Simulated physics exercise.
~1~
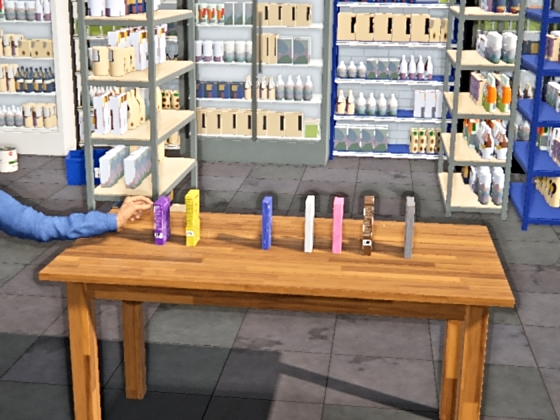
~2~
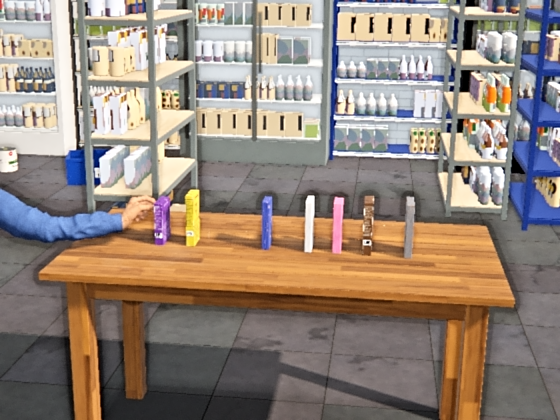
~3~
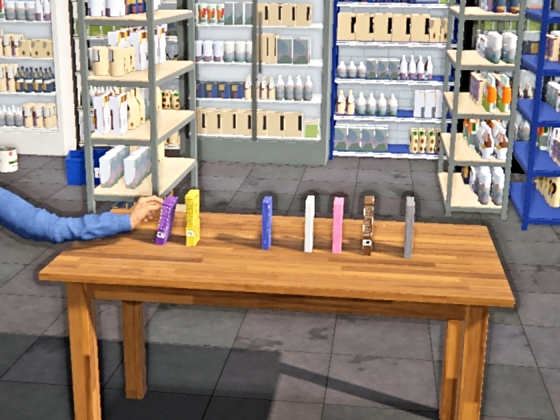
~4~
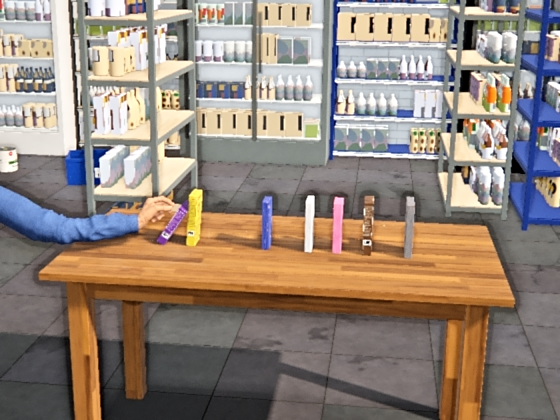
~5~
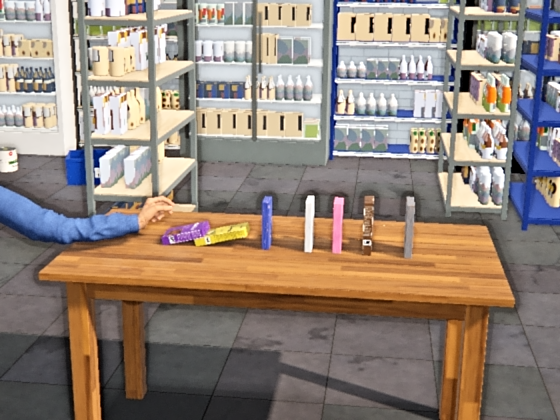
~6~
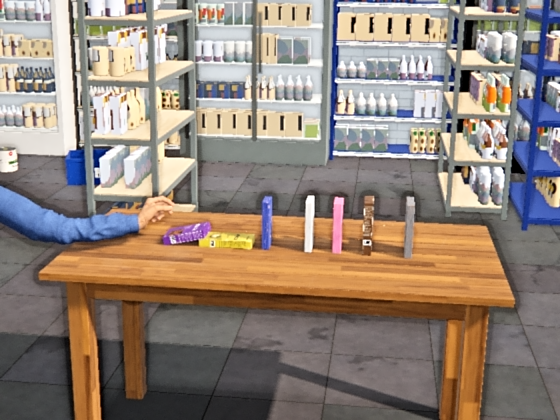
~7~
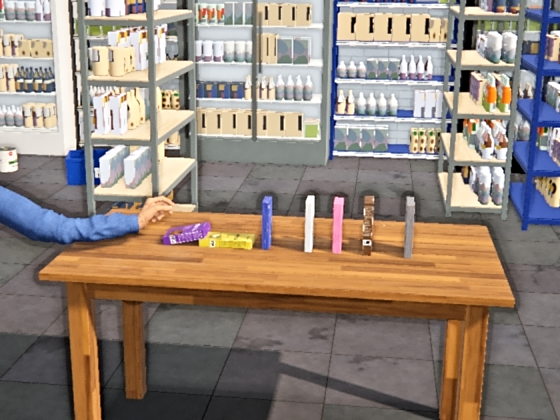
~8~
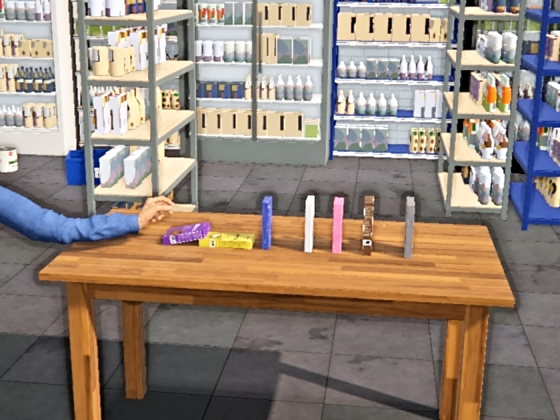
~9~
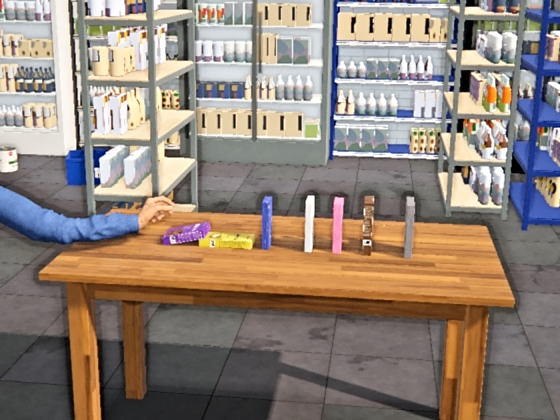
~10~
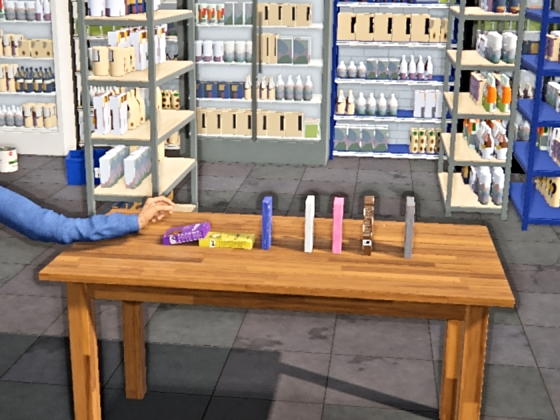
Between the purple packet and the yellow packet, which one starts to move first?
The purple packet moves first, tipping to the right under the hand while the yellow packet is still standing. The yellow packet starts to go only after that.
